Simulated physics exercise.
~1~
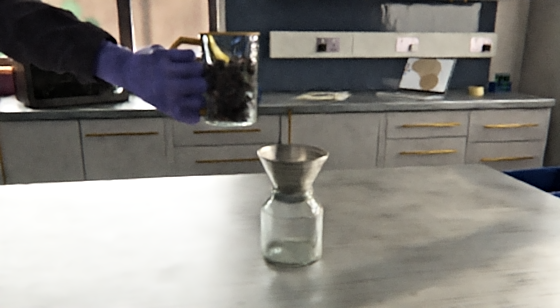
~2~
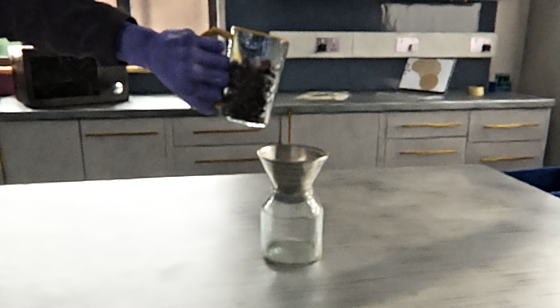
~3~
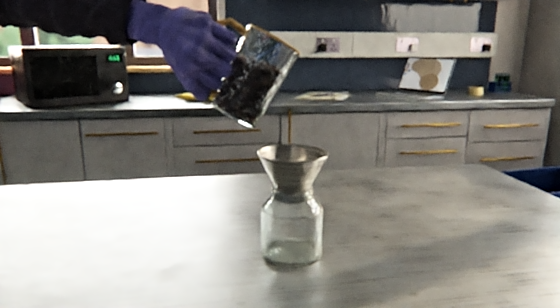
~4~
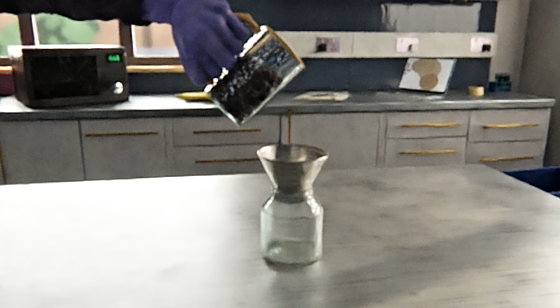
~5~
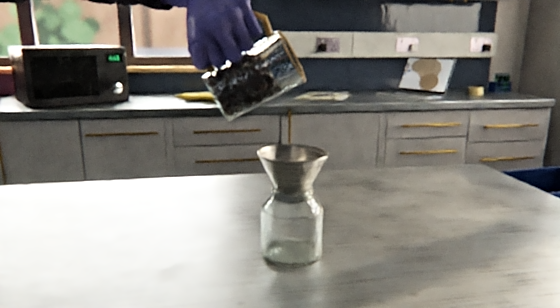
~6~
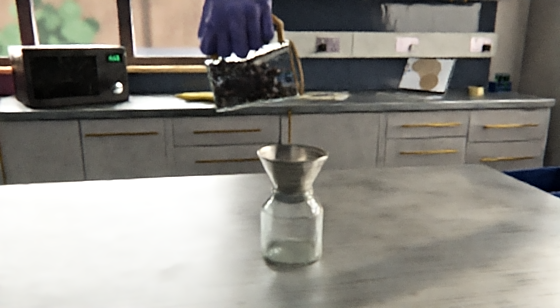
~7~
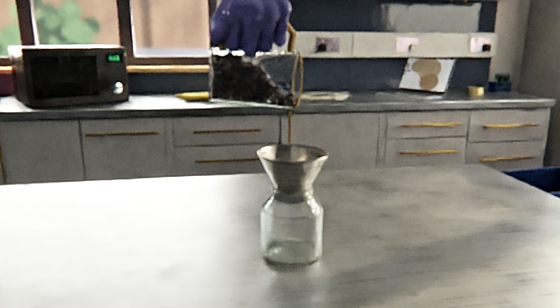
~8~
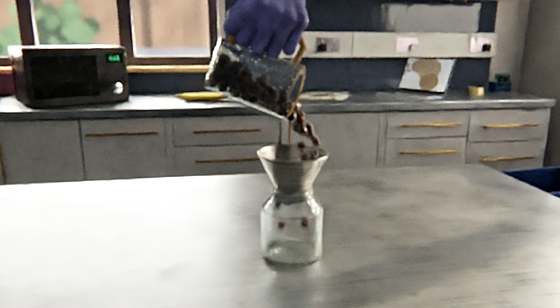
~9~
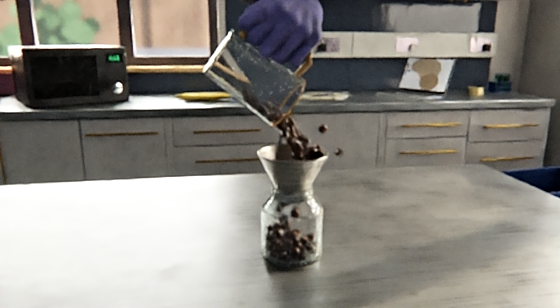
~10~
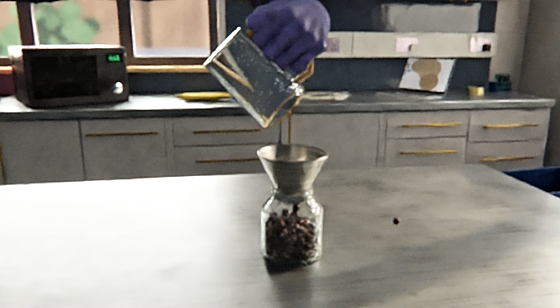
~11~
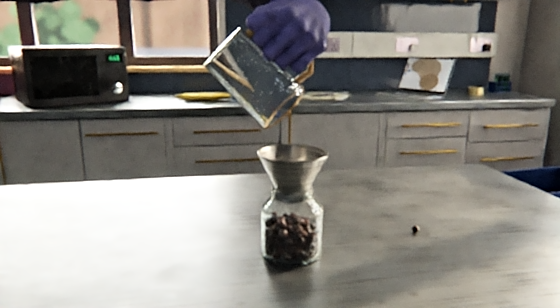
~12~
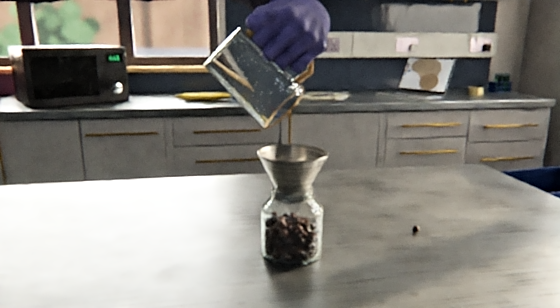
In a kitchen seen from across a pale marbled worktop, a clear glass jar with a grey metal funnel in its neck stands near the middle, with grey cabinets, a black microwave and a window behind. A purple-gloved hand brings in a see-through cup of dark brown balls from the upper left, tilting it as it moves right. Above the funnel, the cup tips further until the balls tumble out and drop through into the jar. One ball bounces away to the right. Finally, the emptied cup hangs tilted steeply downward, the jar is partly filled, and the stray ball rests on the worktop.
